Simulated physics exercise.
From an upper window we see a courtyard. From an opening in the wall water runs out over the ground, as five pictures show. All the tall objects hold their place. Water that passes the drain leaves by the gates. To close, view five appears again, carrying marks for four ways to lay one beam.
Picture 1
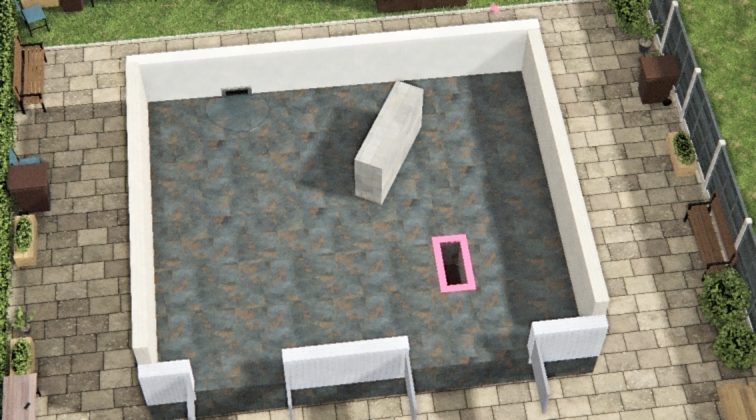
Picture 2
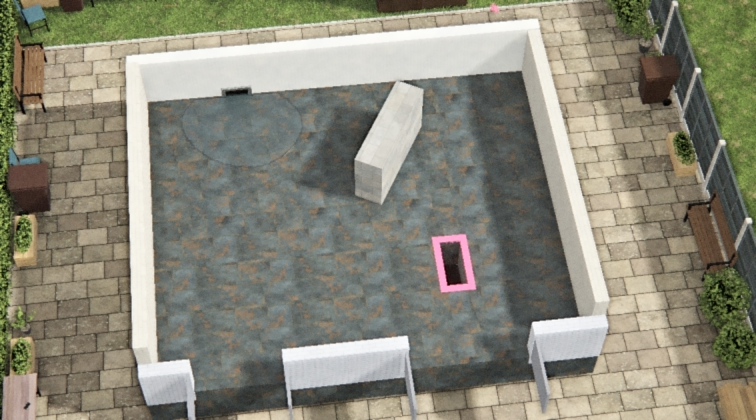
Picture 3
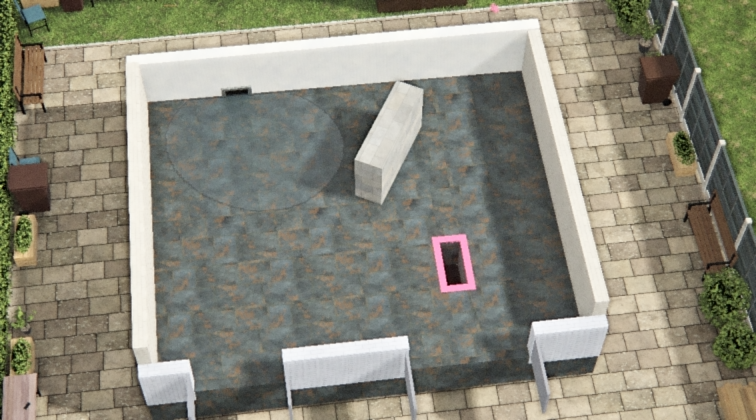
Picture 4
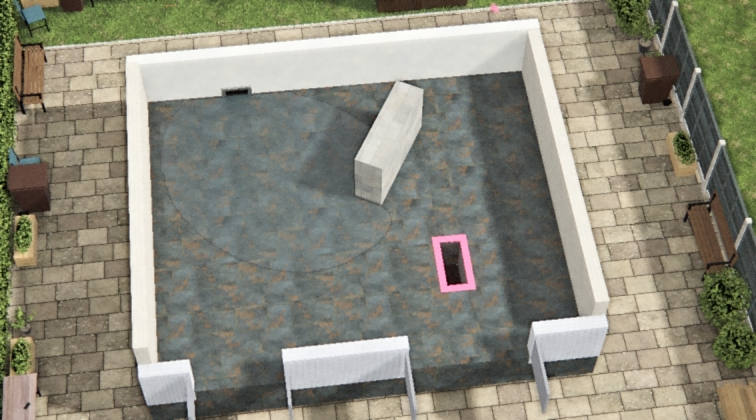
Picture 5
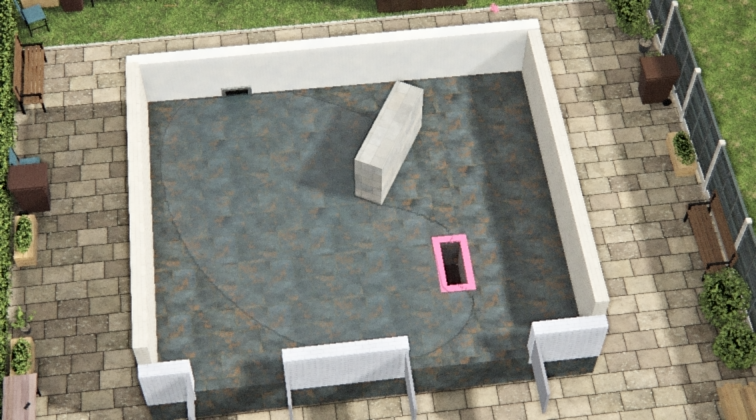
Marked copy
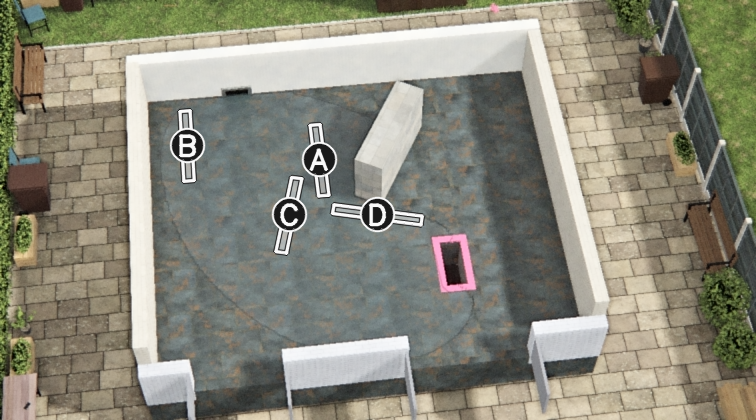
The clip shows a walled courtyard from above as a thin sheet of water spreads from an opening by the back wall, widening across the dark floor past a pale block until it reaches the pink-framed gully.
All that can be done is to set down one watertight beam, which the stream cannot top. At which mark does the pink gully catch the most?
Position B does it best.
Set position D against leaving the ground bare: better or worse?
Worse.
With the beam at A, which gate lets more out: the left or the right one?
The right one.
In white, A from (323, 195) to (315, 124); B from (189, 180) to (185, 111); C from (281, 252) to (296, 178); D from (333, 209) to (421, 220).
For position A, about 11 % of the stream goes into the pink gully, about 85 % out by the gates.
For position B, about 15 % of the stream goes into the pink gully, about 82 % out by the gates.
For position C, about 9 % of the stream goes into the pink gully, about 87 % out by the gates.
For position D, about 7 % of the stream goes into the pink gully, about 90 % out by the gates.
